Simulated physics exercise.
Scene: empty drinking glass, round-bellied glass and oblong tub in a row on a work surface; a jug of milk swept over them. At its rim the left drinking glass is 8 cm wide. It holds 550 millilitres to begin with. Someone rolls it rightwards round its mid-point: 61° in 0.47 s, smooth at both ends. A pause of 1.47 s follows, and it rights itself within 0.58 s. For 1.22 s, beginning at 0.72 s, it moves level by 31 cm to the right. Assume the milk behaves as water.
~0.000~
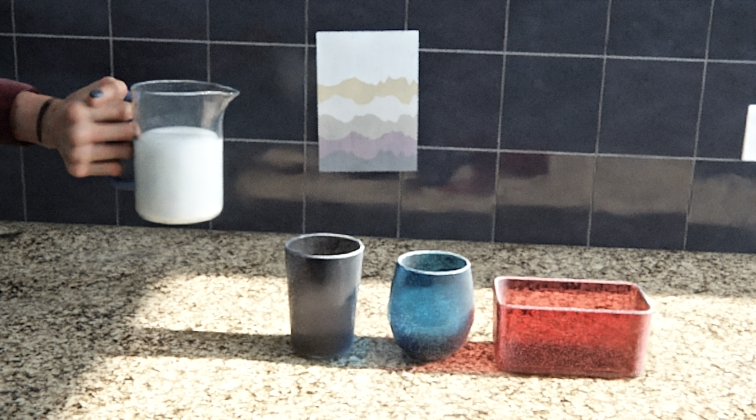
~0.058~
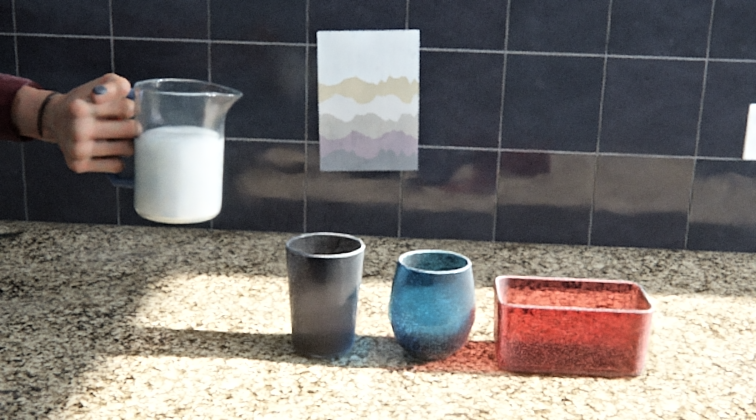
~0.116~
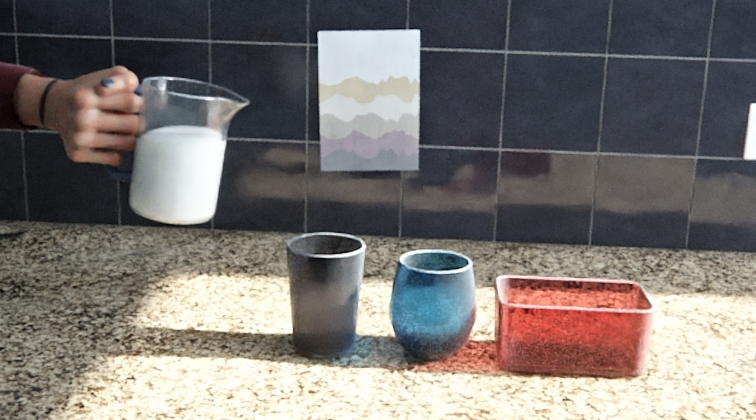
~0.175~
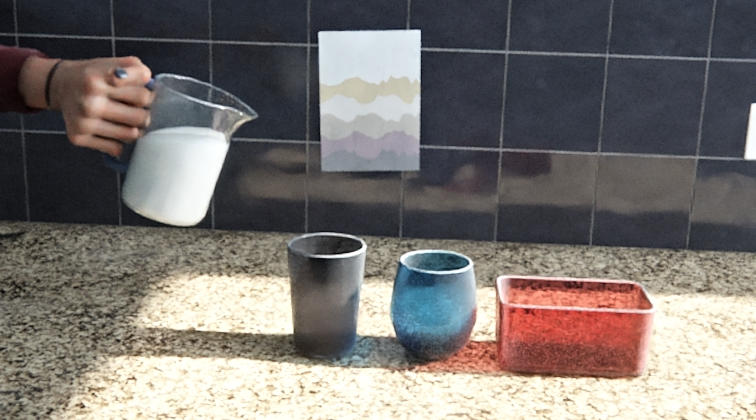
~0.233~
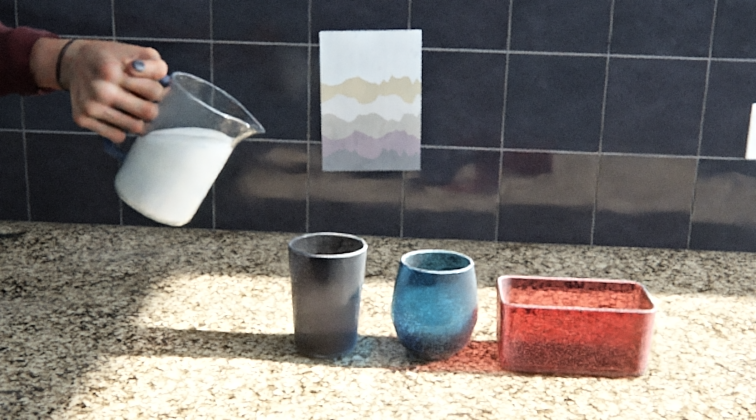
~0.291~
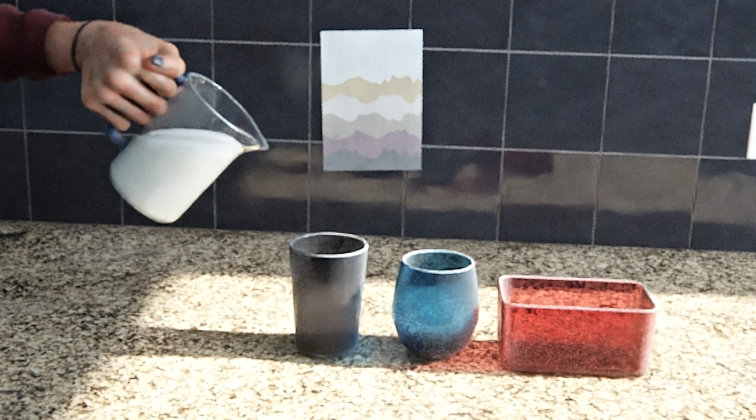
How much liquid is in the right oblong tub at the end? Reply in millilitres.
About 90 ml.
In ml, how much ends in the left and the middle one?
You'd find around 120 ml on the left and around 20 ml in the middle.
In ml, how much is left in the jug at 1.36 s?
About 410 ml.
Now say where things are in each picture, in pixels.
In the first frame, tilt 0°; pouring edge (239, 92); surface from (146, 133) to (211, 134); the left drinking glass's rim runs from (286, 245) to (362, 249); the middle round-bellied glass's rim runs from (399, 262) to (468, 265); the right oblong tub's rim runs from (496, 293) to (645, 299).
In the second frame, tilt 2°; pouring edge (242, 94); surface from (151, 132) to (212, 134).
In the third frame, tilt 9°; pouring edge (249, 101); surface from (148, 133) to (213, 134).
In the fourth frame, tilt 19°; pouring edge (258, 115); surface from (146, 138) to (220, 137).
In the fifth frame, tilt 30°; pouring edge (265, 131); surface from (139, 146) to (225, 139).
In the sixth frame, tilt 42°; pouring edge (268, 148); surface from (131, 148) to (235, 141).
After 0.91 s the tilt is 61° and from the left they hold 100 ml, 0 ml, 0 ml, the jug 435 ml, and 0 ml is on the work surface.
After 1.36 s the tilt is 61° and from the left they hold 115 ml, 10 ml, 0 ml, the jug 405 ml, and 5 ml is on the work surface.
After 1.83 s the tilt is 61° and from the left they hold 115 ml, 15 ml, 35 ml, the jug 345 ml, and 10 ml is on the work surface.
After 2.35 s the tilt is 13° and from the left they hold 115 ml, 15 ml, 85 ml, the jug 315 ml, and 20 ml is on the work surface.
In the end from the left they hold 115 ml, 15 ml, 85 ml, the jug 315 ml, and 20 ml is on the work surface.
